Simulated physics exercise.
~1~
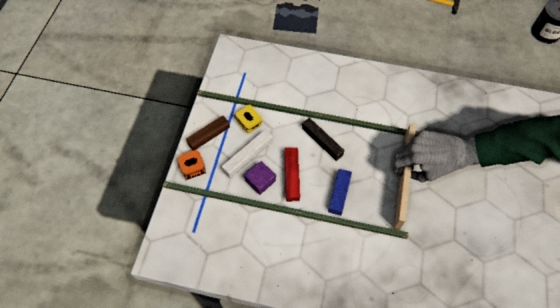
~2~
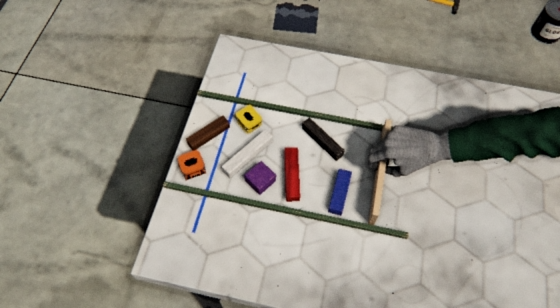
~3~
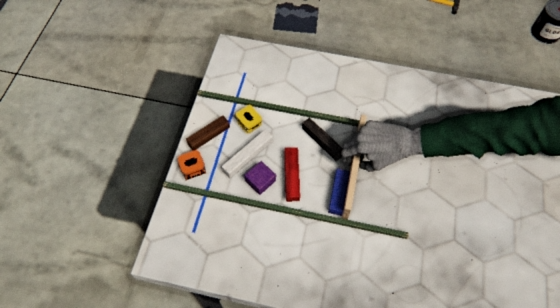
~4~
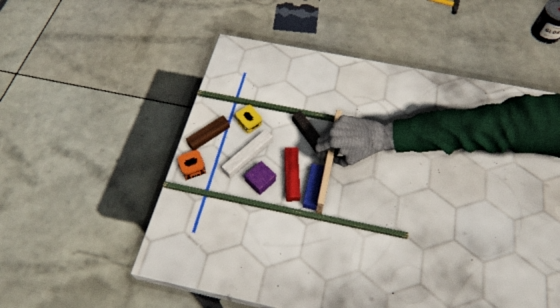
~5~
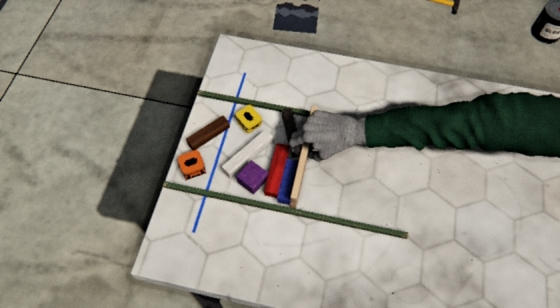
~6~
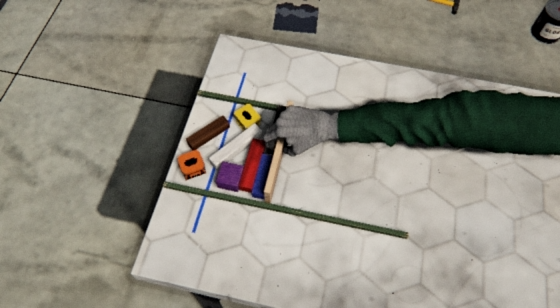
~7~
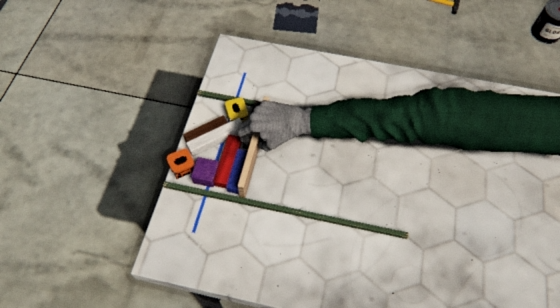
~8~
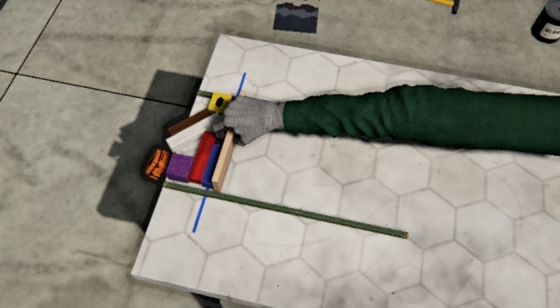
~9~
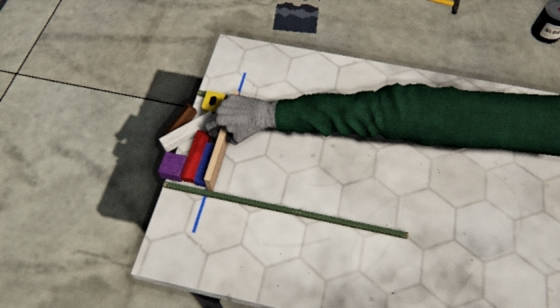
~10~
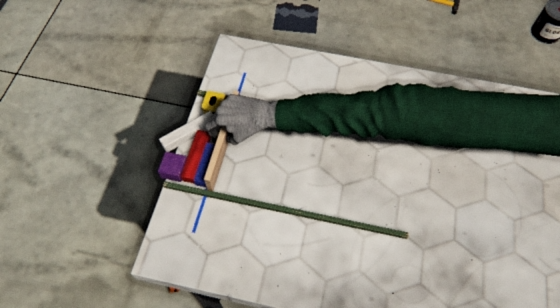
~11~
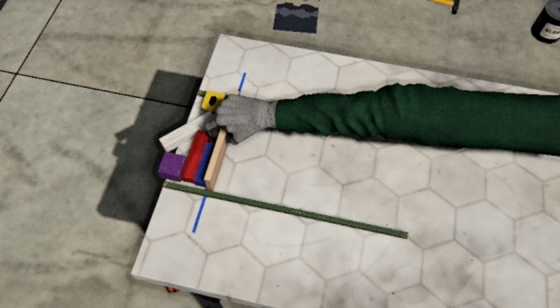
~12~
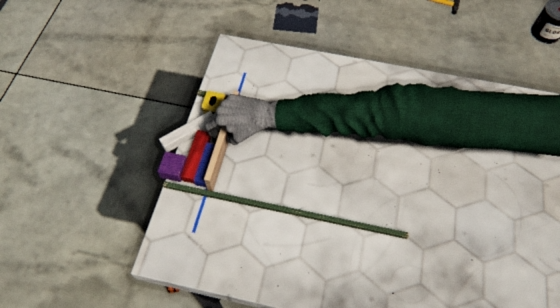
The video shows a gloved hand sliding a wooden board left across a tiled tabletop, gathering colored blocks and pushing them past a blue line. The orange piece and then the brown one drop off the edge, while the rest stay bunched at the rim as the board stops.
